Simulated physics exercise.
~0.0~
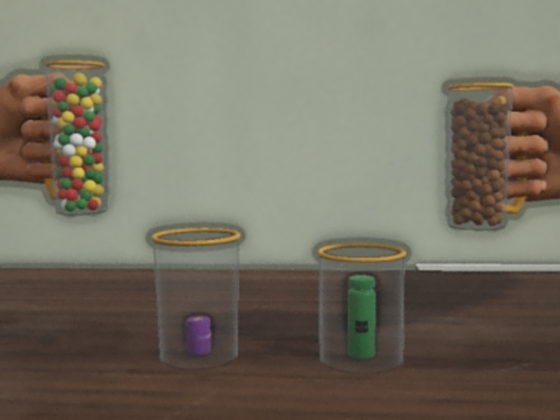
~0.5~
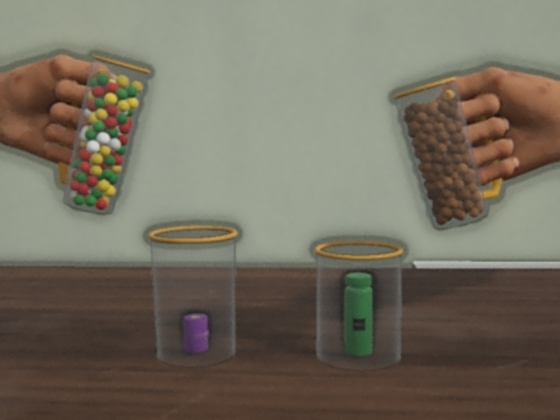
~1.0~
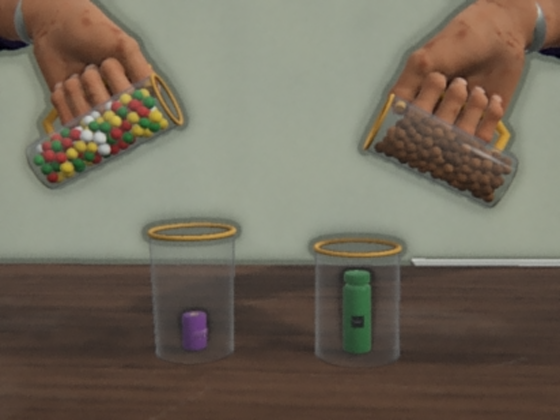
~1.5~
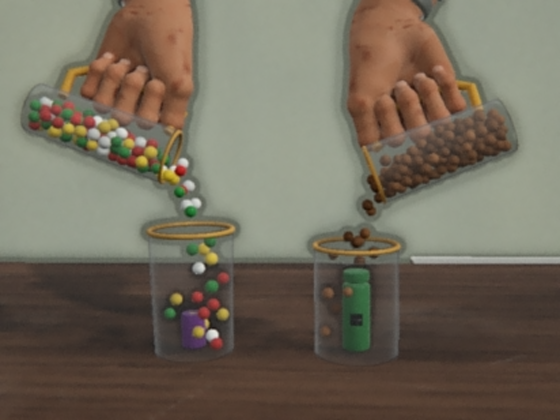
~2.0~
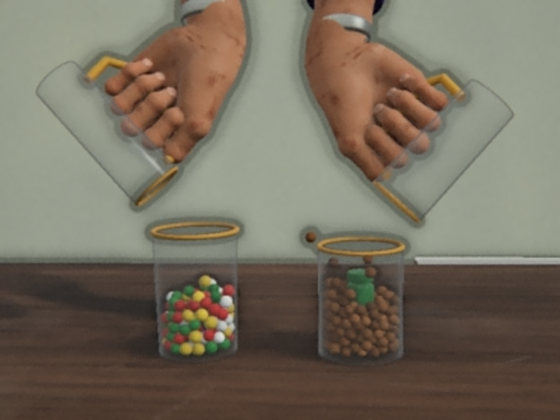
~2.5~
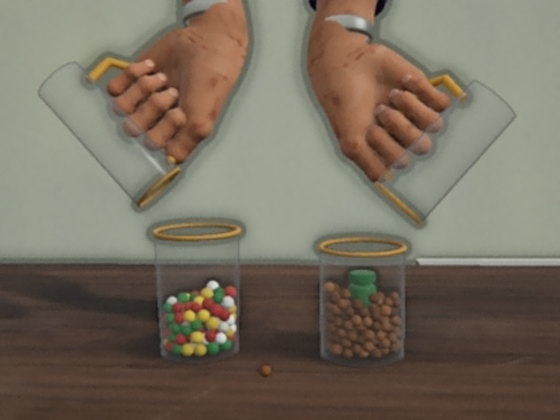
Two hands hold clear cups above two see-through containers on a dark wooden table, the left cup full of multicoloured balls and the right one full of brown balls. A short purple object stands in the left container and a taller green bottle in the right. The hands tip the cups inward until the balls begin tumbling down around both objects. The cups turn further and empty completely, and one brown ball drops outside the right container. At the end the purple object is buried, the green bottle's top still shows, and the stray ball rests on the table.
